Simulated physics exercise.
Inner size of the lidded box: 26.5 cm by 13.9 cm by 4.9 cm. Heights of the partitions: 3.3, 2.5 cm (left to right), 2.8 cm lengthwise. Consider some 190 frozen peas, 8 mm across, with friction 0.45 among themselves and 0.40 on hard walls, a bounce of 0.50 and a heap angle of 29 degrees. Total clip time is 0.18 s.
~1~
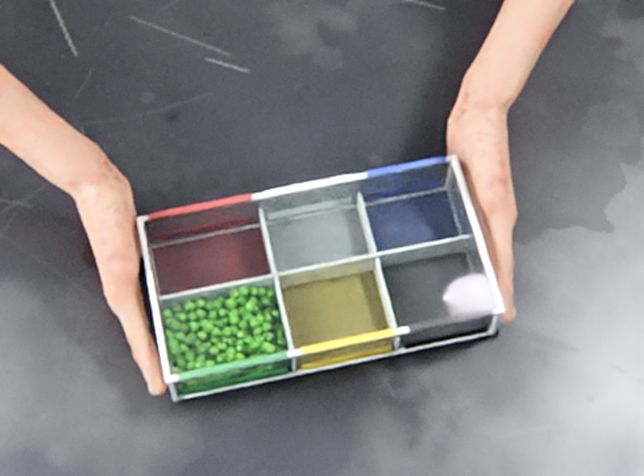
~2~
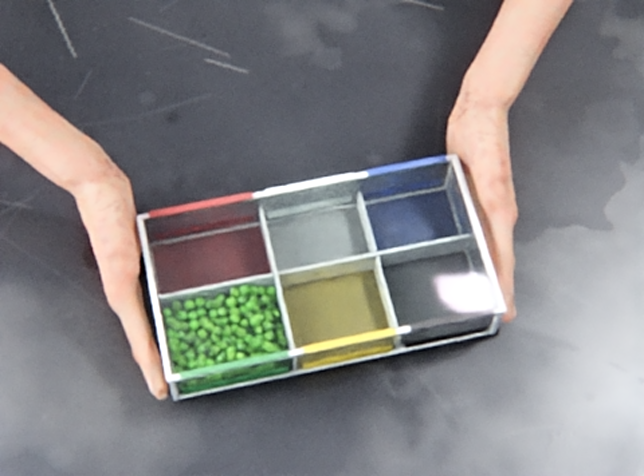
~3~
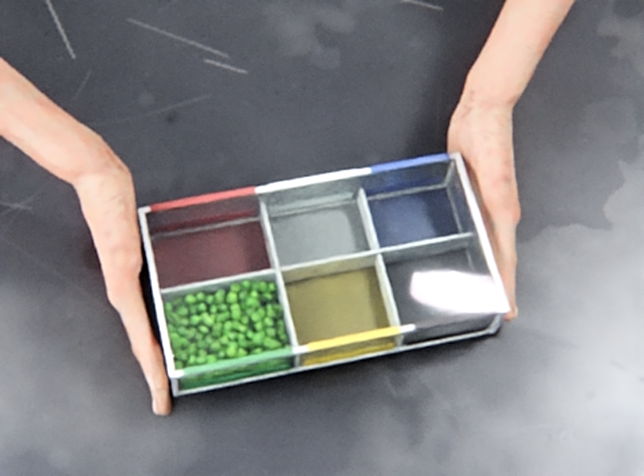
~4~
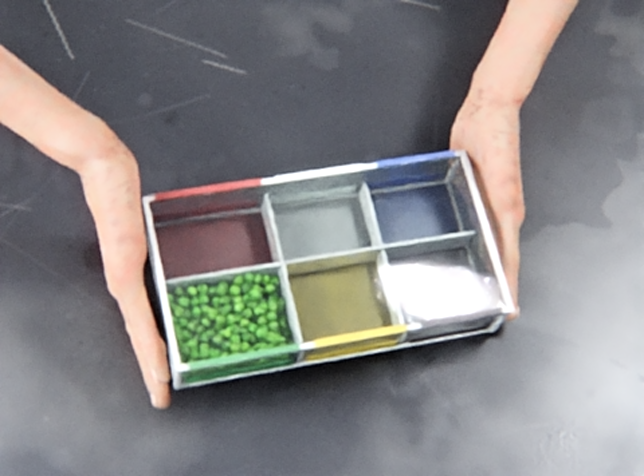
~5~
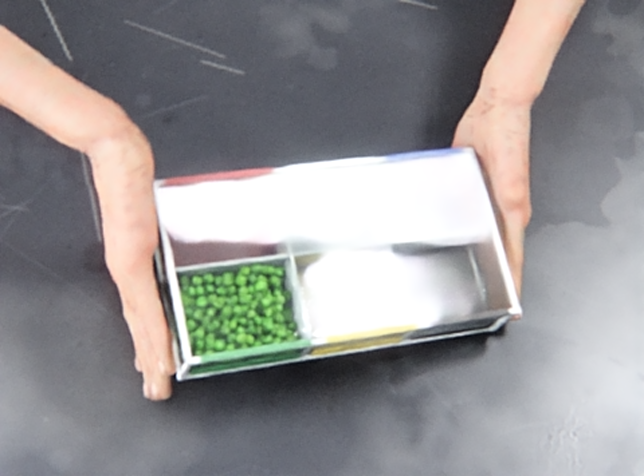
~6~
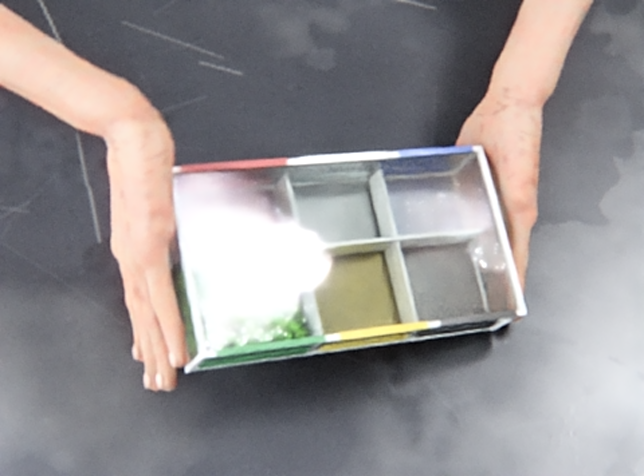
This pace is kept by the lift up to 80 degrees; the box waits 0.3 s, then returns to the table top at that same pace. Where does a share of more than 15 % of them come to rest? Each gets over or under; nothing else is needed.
Red ends under. Blue ends under. Green ends over. Yellow ends under. White ends under. Black ends over.
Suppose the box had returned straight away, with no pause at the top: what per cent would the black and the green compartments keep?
Black 15, green 75.
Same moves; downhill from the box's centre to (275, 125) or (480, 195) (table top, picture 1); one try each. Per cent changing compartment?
That would be close to 50 per cent and then close to 35 per cent.
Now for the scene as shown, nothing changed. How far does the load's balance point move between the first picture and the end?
6.0 cm.
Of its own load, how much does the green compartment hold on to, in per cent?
Something like 70 per cent.
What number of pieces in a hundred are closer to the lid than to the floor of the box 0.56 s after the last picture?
I'd put it at some 50 percent.
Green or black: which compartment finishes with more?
It is the green one.
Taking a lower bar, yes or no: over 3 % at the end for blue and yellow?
Blue no, yellow yes.
Then, 0.56 s after the last picture, tilt 80 degrees; green 75 %, yellow 10 %, black 15 %.
Then, 0.94 s after the last picture, tilt 45 degrees; green 75 %, yellow 5 %, black 20 %.
Then, 1.40 s after the last picture, tilt 0 degrees; green 75 %, yellow 5 %, black 20 %.
In the end, red 0 %, blue 0 %, green 75 %, yellow 5 %, white 0 %, black 20 %.
